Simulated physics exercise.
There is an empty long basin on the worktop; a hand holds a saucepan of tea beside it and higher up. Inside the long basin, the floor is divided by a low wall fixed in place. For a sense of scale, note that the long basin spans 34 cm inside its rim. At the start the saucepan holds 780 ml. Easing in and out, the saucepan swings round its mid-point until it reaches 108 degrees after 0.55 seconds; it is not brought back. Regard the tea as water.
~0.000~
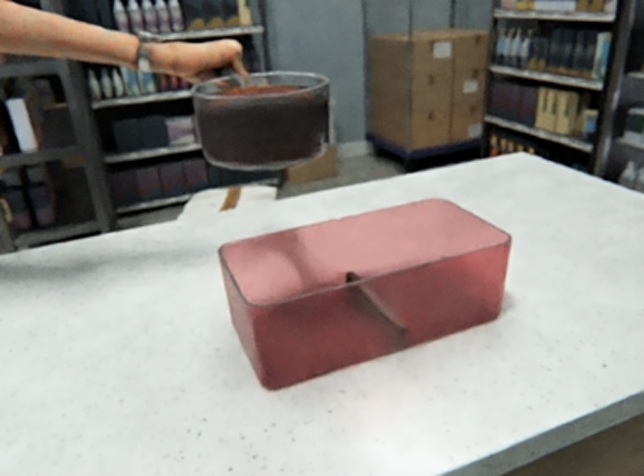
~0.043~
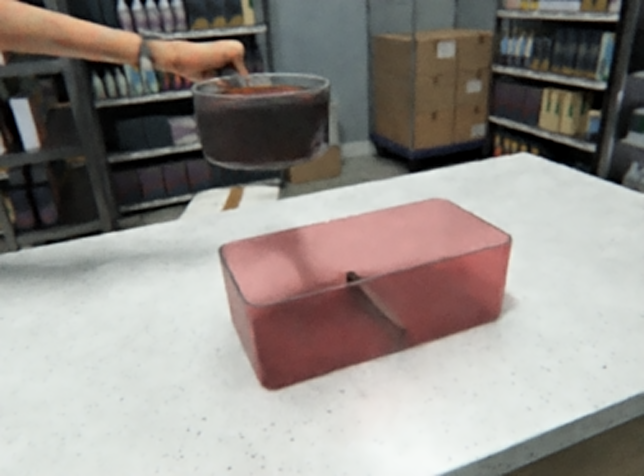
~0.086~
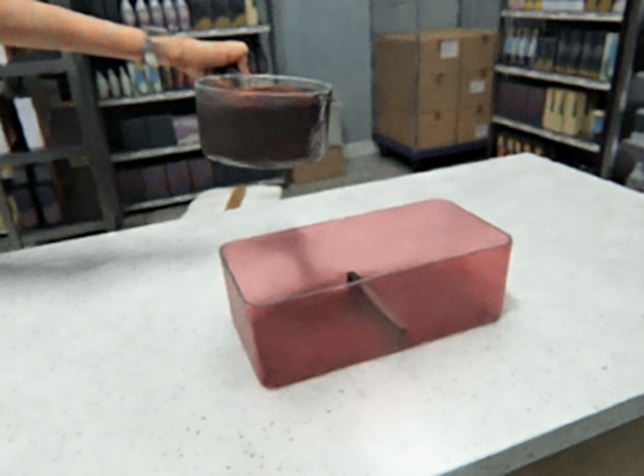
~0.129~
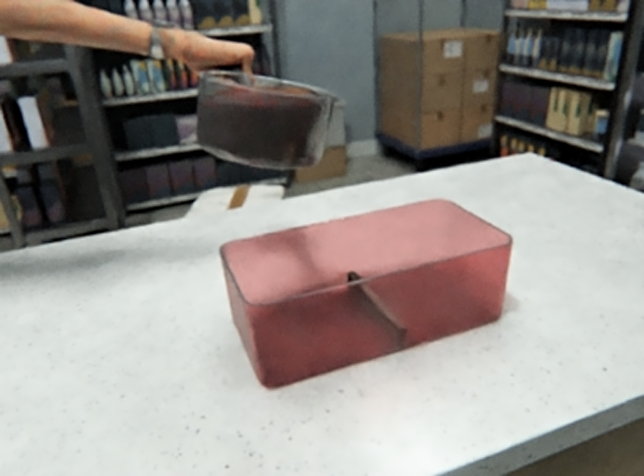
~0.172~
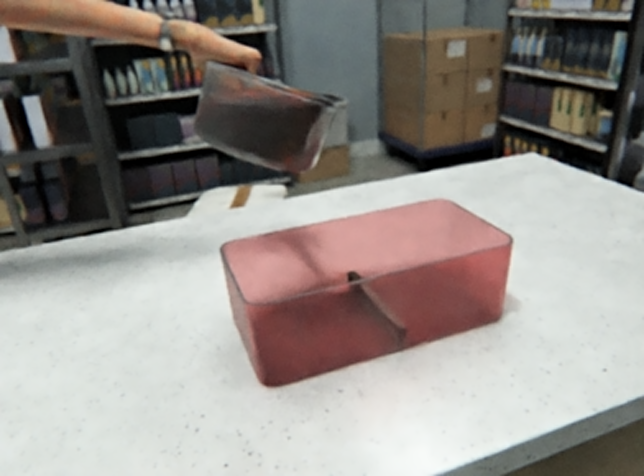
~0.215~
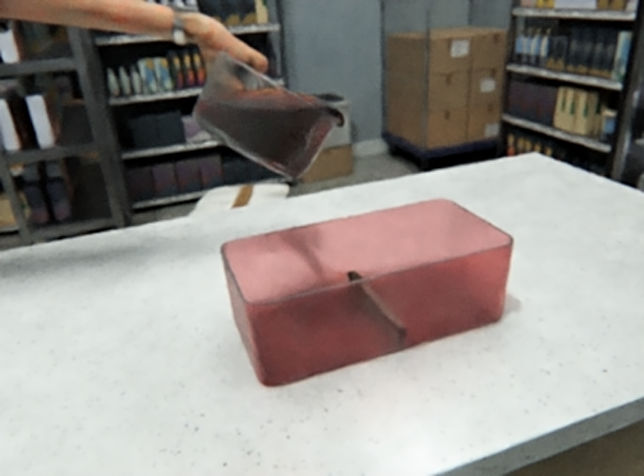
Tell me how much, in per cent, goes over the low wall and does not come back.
I would say about 51 per cent.
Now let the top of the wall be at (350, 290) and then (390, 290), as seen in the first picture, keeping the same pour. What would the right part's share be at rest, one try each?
I'd say 75 percent on the first go, 25 percent on the next.
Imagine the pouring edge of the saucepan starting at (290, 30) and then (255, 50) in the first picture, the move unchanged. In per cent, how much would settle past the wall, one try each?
Respectively about 35 and 20 percent.
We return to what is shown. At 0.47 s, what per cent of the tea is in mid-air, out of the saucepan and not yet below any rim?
It comes to roughly 54 per cent.
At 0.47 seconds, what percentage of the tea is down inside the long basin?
About 26 per cent.
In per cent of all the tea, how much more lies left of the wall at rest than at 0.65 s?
It comes to about 10 per cent.
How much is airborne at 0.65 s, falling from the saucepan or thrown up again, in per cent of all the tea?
It comes to some 8 percent of the total.
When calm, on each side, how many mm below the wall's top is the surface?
Left roughly 16 mm; right roughly 12 mm.
By 0.47 s the tilt is 102° and 21 per cent is still to pour, 3 is left of the wall and 23 right of it.
By 0.65 s the tilt is 108° and 4 per cent is still to pour, 35 is left of the wall and 54 right of it.
By 0.84 s the tilt is 108° and 0 per cent is still to pour, 43 is left of the wall and 52 right of it.
By 1.05 s the tilt is 108° and 0 per cent is still to pour, 45 is left of the wall and 51 right of it.
At rest 46 per cent lies left of the wall, 51 right of it and 3 outside.
